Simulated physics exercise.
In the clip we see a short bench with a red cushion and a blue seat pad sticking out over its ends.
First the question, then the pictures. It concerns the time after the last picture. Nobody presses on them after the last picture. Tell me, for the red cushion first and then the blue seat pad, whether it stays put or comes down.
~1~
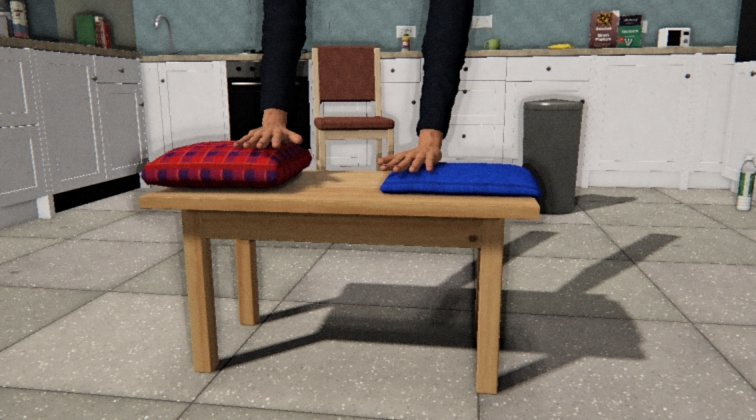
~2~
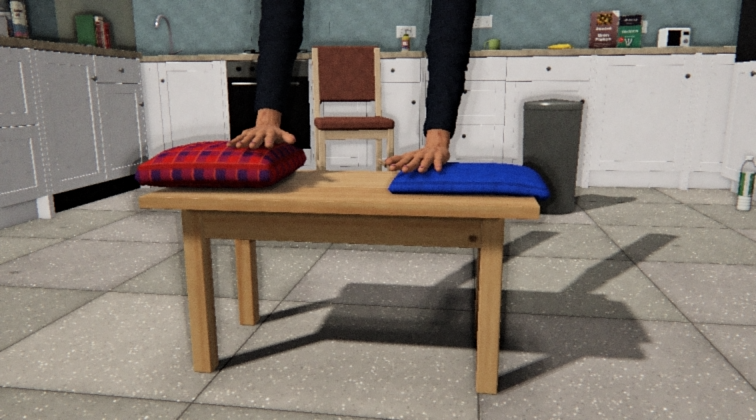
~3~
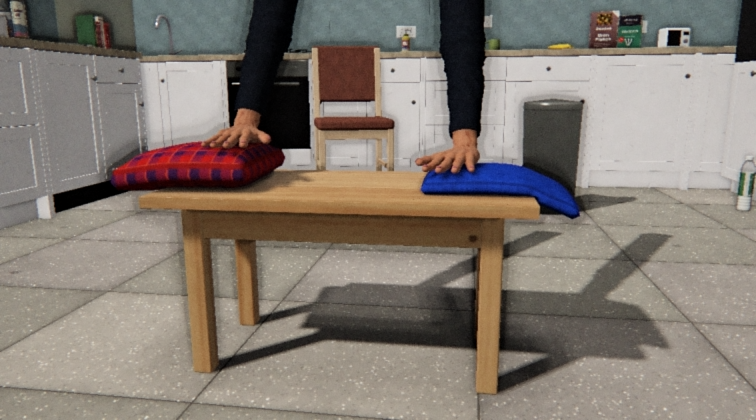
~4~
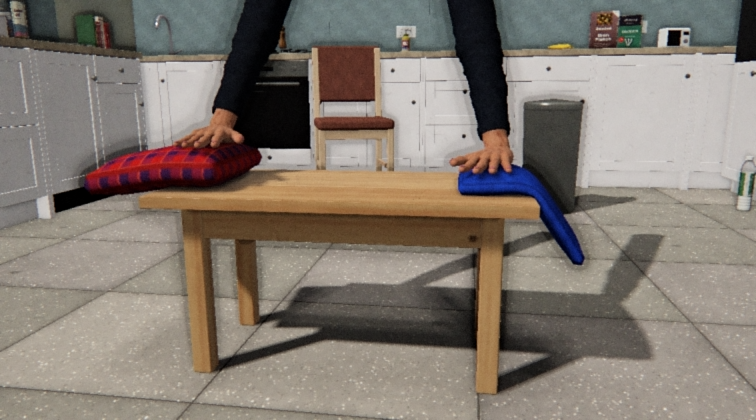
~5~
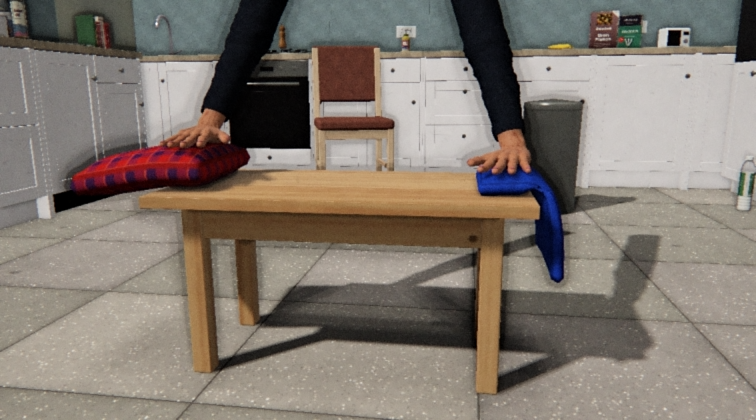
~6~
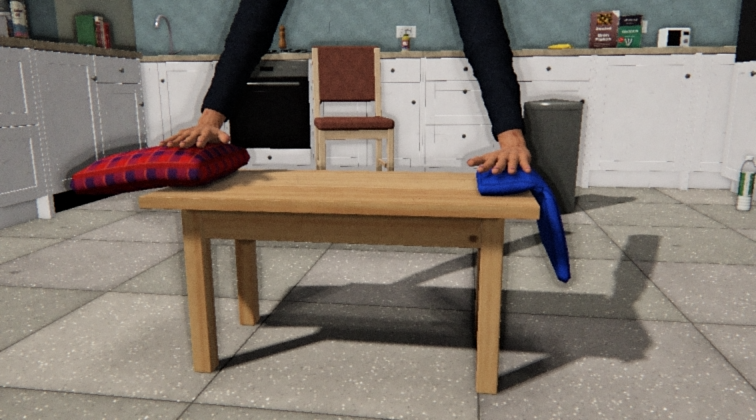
In that order, the red cushion comes down, the blue seat pad comes down.
Then, 0.32 s on from there, cushion falling near (162, 211); seat pad falling near (540, 233).
Then, 0.60 s on from there, cushion on the floor near (90, 314); seat pad on the floor near (572, 317).
In the end, cushion on the floor near (60, 319); seat pad on the floor near (590, 360). The red cushion goes down and the blue seat pad slumps off the end.
